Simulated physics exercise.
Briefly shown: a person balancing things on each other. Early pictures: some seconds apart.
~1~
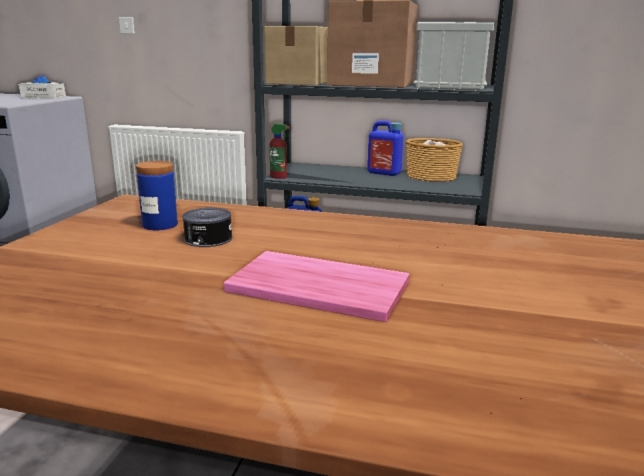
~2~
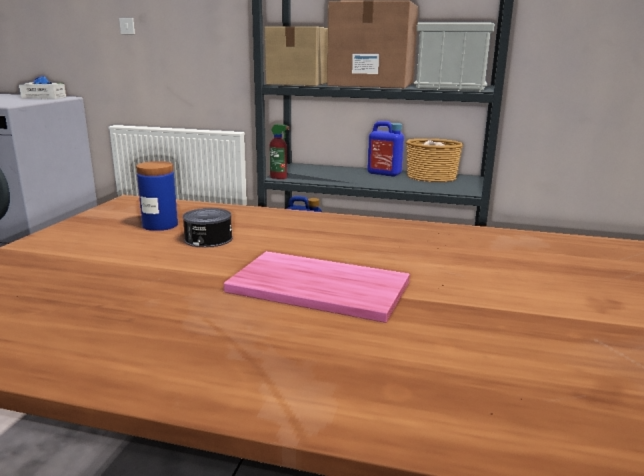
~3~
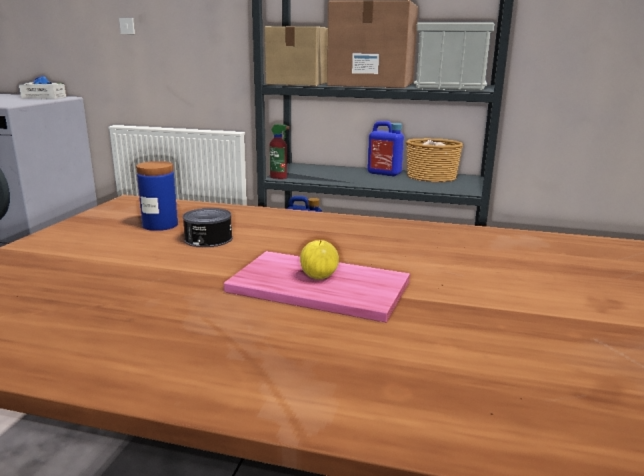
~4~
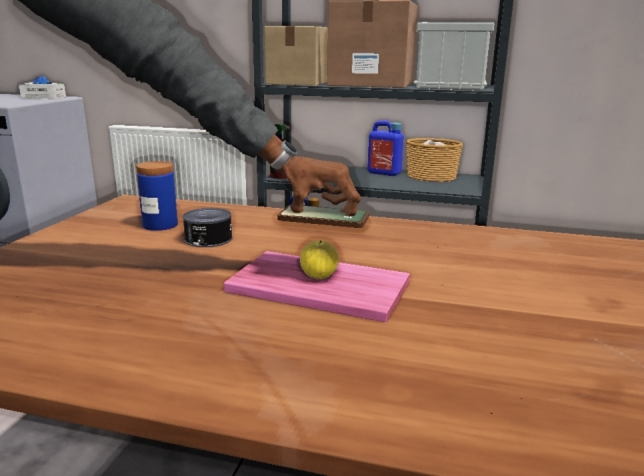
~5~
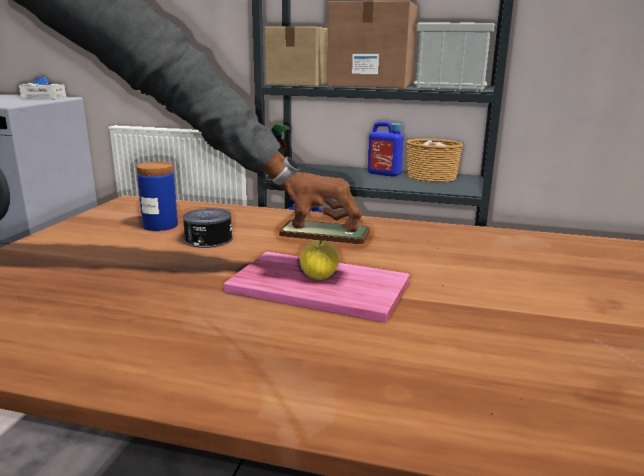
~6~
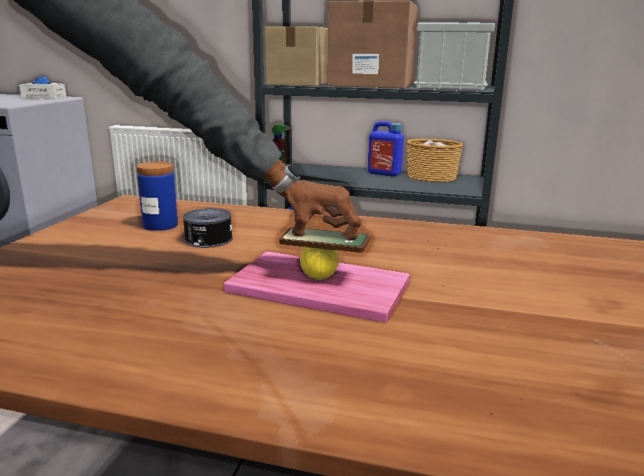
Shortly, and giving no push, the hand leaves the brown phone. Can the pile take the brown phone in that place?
Watch - something tips or drops.
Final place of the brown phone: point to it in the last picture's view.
Around (346, 251).
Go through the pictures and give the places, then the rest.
The last thing is not in view yet; black tub (208, 227), in the first picture.
The last thing is not in view yet; blue jar (158, 196), in the second picture.
The last thing is not in view yet; black tub (208, 227), in the third picture.
Still above its spot; brown phone (324, 216); blue jar (158, 195), in the fourth picture.
Still above its spot; brown phone (325, 231); black tub (208, 227), in the fifth picture.
Set down, still held; brown phone (325, 239); blue jar (158, 196), in the sixth picture.
Then, 0.40 s later than the last frame, brown phone tilted by 48° near (342, 249).
Then, 1.10 s later than the last frame, brown phone tilted by 46° near (346, 252).
Then, 2.30 s later than the last frame, brown phone resting near (346, 252).
When it is over, lying over in the pile, brown phone; the other 4 as before. End places, in pixels of the last picture, brown phone near (346, 252). The pile gives way.
